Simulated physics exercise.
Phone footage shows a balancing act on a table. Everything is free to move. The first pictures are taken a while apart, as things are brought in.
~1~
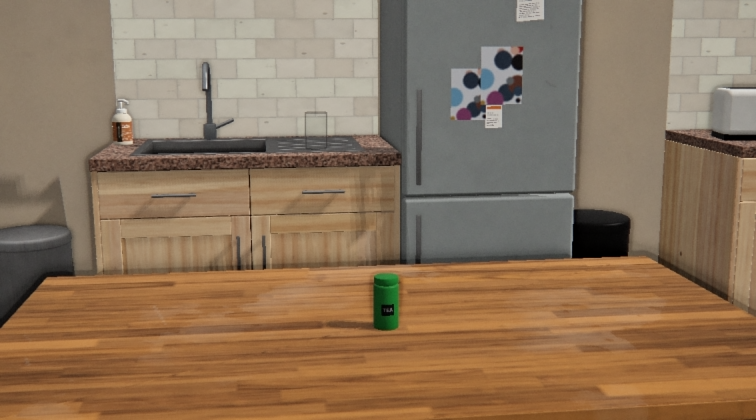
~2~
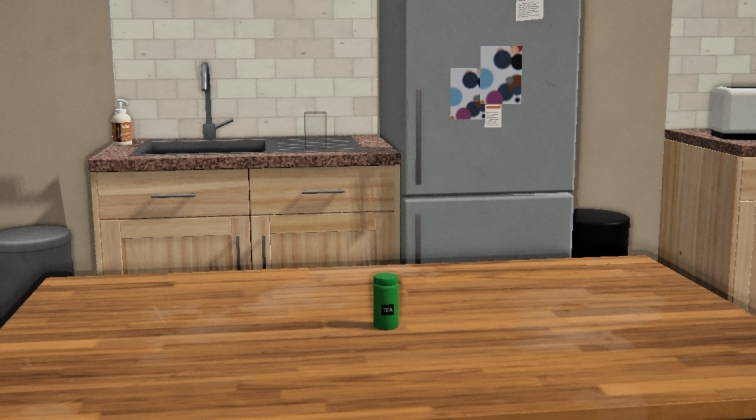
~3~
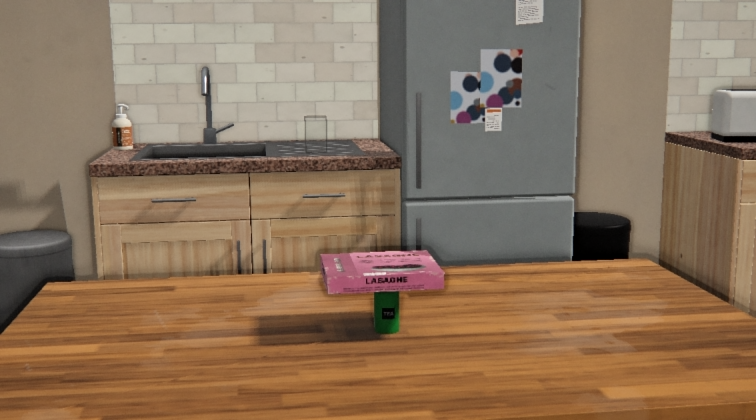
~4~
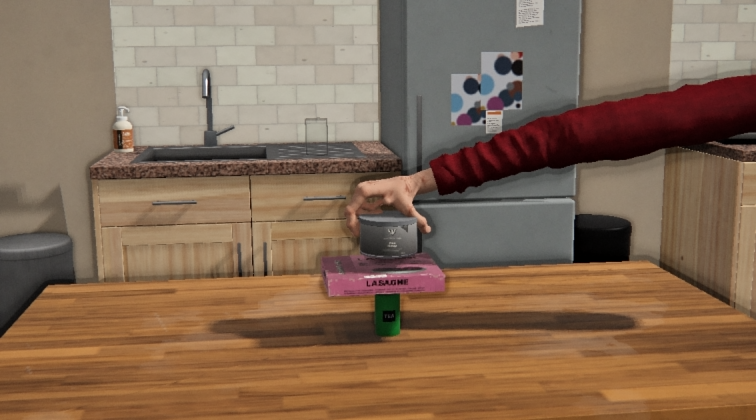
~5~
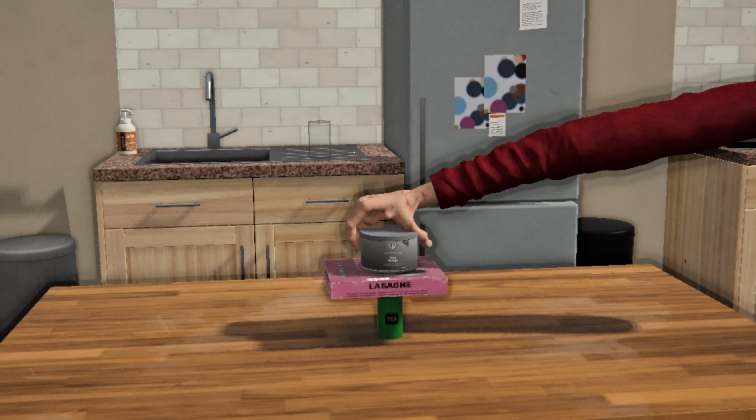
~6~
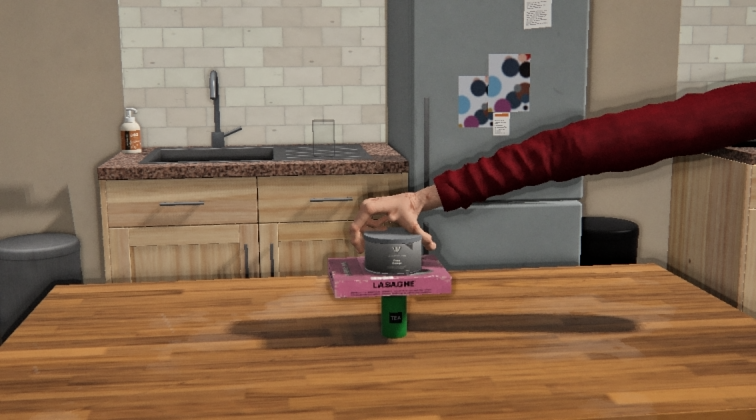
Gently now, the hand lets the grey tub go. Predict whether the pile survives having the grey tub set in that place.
Prediction: The pile survives intact.
Then, 0.30 s past the last view, nothing moves.
Then, 0.70 s past the last view, grey tub resting near (393, 251).
Finally, all 3 still in place. Final places as the last picture's camera would see them, grey tub near (393, 251). The stack keeps its balance.
